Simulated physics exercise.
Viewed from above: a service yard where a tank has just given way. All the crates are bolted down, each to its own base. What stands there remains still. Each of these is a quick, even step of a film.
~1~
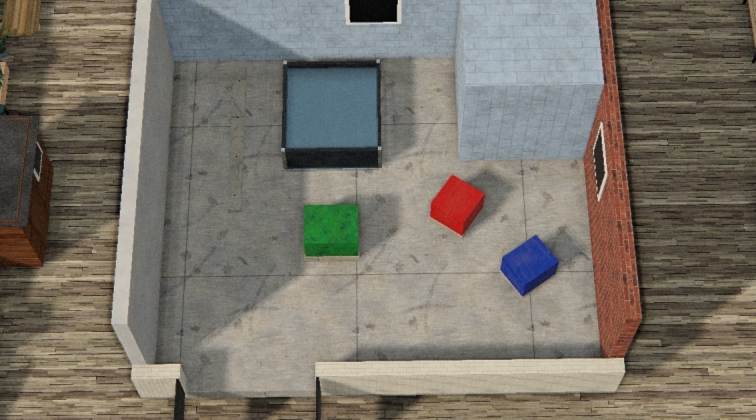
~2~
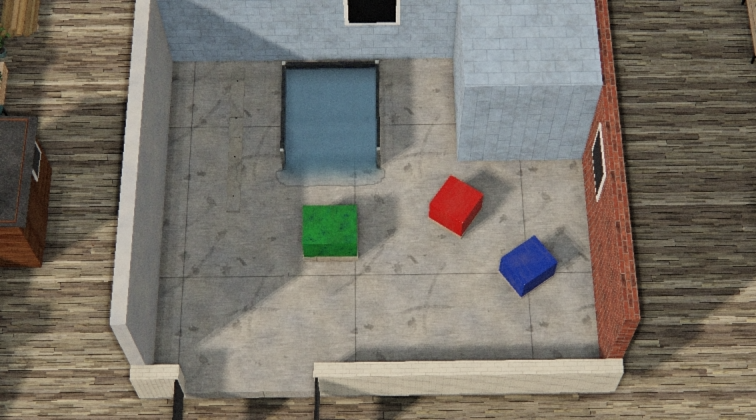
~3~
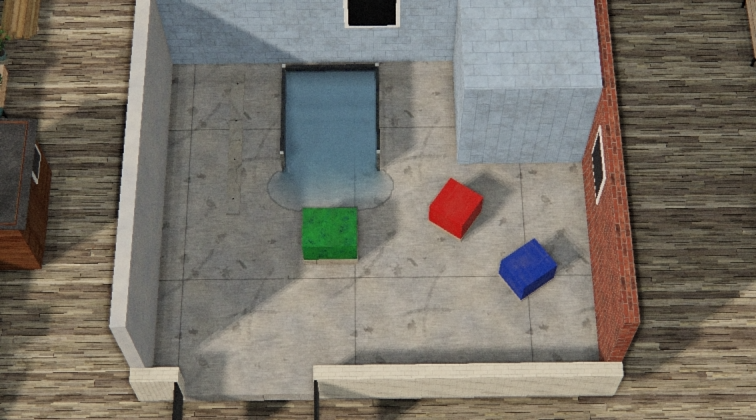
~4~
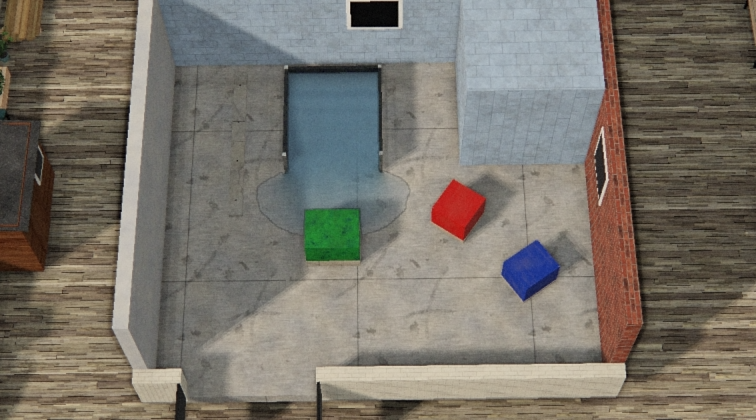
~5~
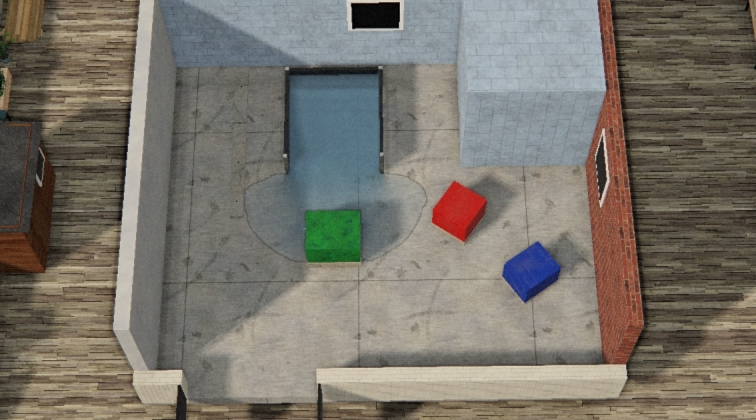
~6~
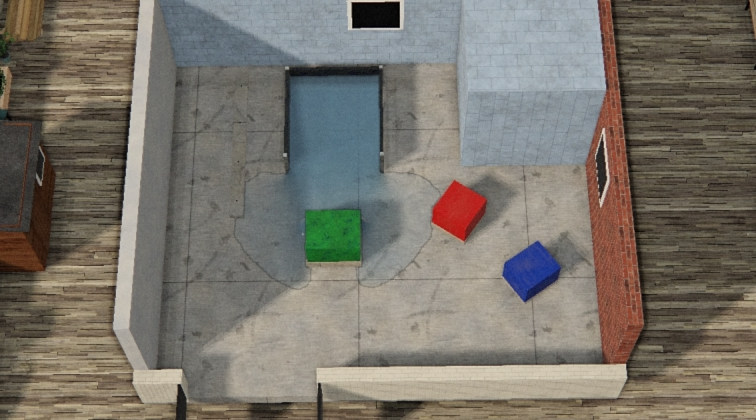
Water pours from the open front of a dark-framed tank at the back wall of a walled yard, seen from high above, and spreads over the grey paving in a widening, rounded sheet. A green block sits in front of the tank, with a red block and a blue one to the right, near a brick wall. The water reaches the green block and passes around both its sides, while the blocks stay put and the view shifts very slightly.
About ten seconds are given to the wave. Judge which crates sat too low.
The green crate was too low. The blue crate was too low. The red crate was too low.
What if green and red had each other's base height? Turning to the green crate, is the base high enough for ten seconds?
Green crate: Flooded.
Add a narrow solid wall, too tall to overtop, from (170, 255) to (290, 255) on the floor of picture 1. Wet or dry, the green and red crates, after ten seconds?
Long story short, the green crate is inundated but the red crate is inundated.
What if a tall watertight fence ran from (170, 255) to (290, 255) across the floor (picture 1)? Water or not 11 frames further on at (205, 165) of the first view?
There: Free of water.
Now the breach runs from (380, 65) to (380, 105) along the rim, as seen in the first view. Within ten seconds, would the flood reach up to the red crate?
The red crate is reached.
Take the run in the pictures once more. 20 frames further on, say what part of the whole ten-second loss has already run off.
About 25 %.
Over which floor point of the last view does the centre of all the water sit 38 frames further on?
Roughly (369, 244).
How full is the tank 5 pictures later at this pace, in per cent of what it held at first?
Roughly 46 percent.
A moment on, water covers 25 % of the floor; the green crate water round its plinth, the blue crate not reached, the red crate water round its plinth.
Next, water covers 50 % of the floor; the green crate water round its plinth, the blue crate water round its plinth, the red crate water round its plinth.
Then, water covers 60 % of the floor; the green crate water round its plinth, the blue crate water round its plinth, the red crate water round its plinth.
Later, water covers 90 % of the floor; the green crate water round its plinth, the blue crate water round its plinth, the red crate water round its plinth.
In the end, water covers 95 % of the floor; the green crate was topped, the blue crate was topped, the red crate was topped.
